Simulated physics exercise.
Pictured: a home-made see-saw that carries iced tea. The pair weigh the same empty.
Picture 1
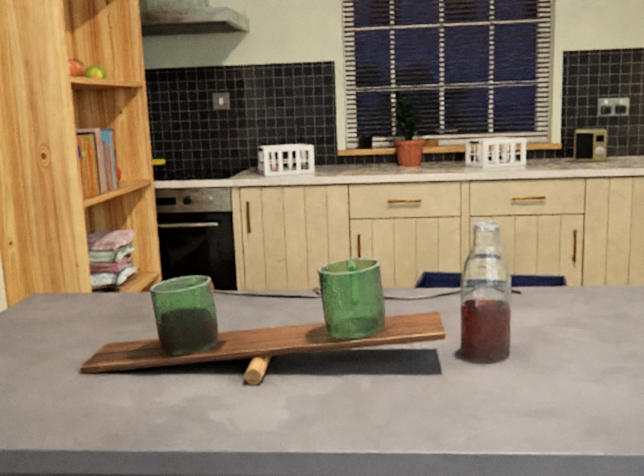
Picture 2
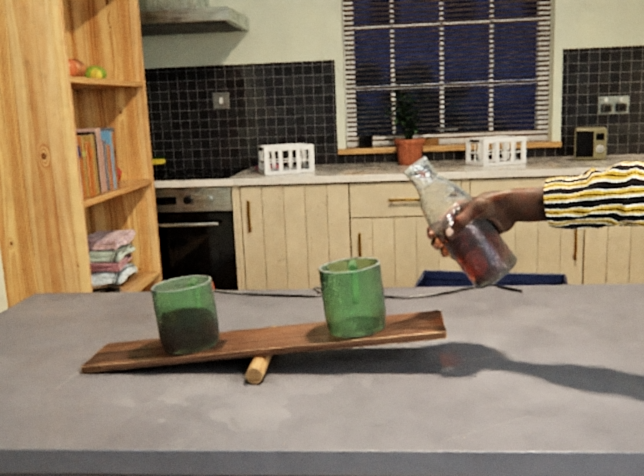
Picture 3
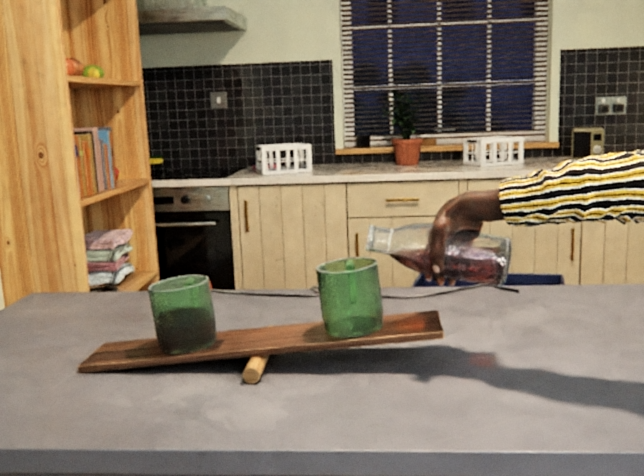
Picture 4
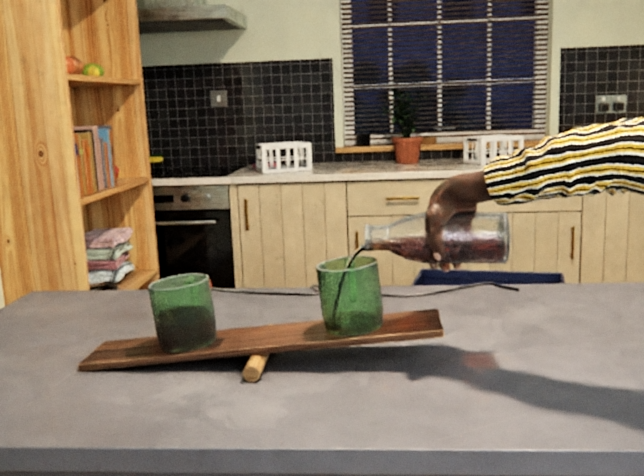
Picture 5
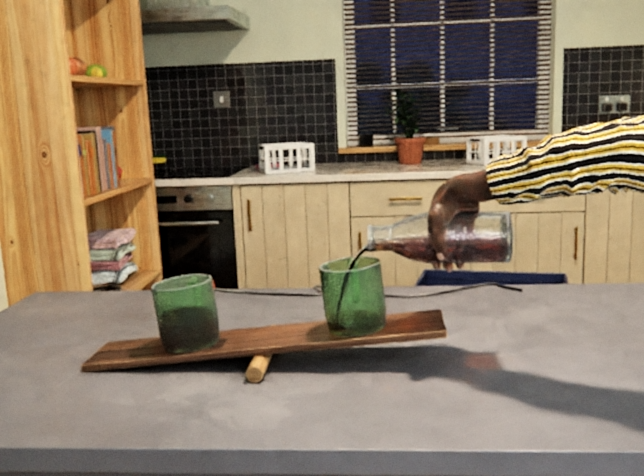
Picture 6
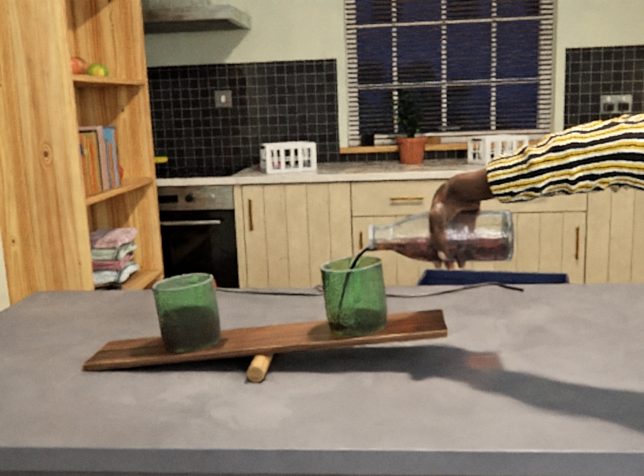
The clip opens on a wooden see-saw tilted down to the left, a green mug on each end and a bottle of dark red liquid beside it. A hand in a striped sleeve lifts the bottle, tips it sideways and pours a thin stream into the right mug, while the see-saw stays still.
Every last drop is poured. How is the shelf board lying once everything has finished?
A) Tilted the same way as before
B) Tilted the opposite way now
B, tilted the opposite way now.
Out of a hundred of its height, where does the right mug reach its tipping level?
I'd put it at roughly 25 percent.
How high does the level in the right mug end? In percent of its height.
I'd guess some 50 per cent.
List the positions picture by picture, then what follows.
Before the pour; milk bottle (486, 287) about a third full; right mug (352, 296) empty, raised; left mug (186, 312) about a third full, on the low side, in the first frame.
The milk bottle is on its way; rolling pin (255, 374); right mug (353, 295) empty, in the second frame.
The iced tea nears the lip; milk bottle (434, 249) tipped 80° with all of its load; right mug (350, 295) empty, in the third frame.
Pouring; rolling pin (253, 372); right mug nearly empty, surface at (354, 320); left mug about a third full, surface at (185, 316), in the fourth frame.
Pouring; milk bottle (436, 238) tipped 90° with nearly all of its load; right mug (353, 294) nearly empty, in the fifth frame.
Pouring; rolling pin (257, 372); right mug nearly empty, surface at (358, 317); left mug about a third full, surface at (189, 316), in the sixth frame.
A moment on, the right mug is about a third full; the shelf board has swung over, and that end is down.
Further on, the right mug is about half full; the shelf board has swung over, and that end is down.
When it is over, the right mug is about half full; the shelf board has swung over, and that end is down.
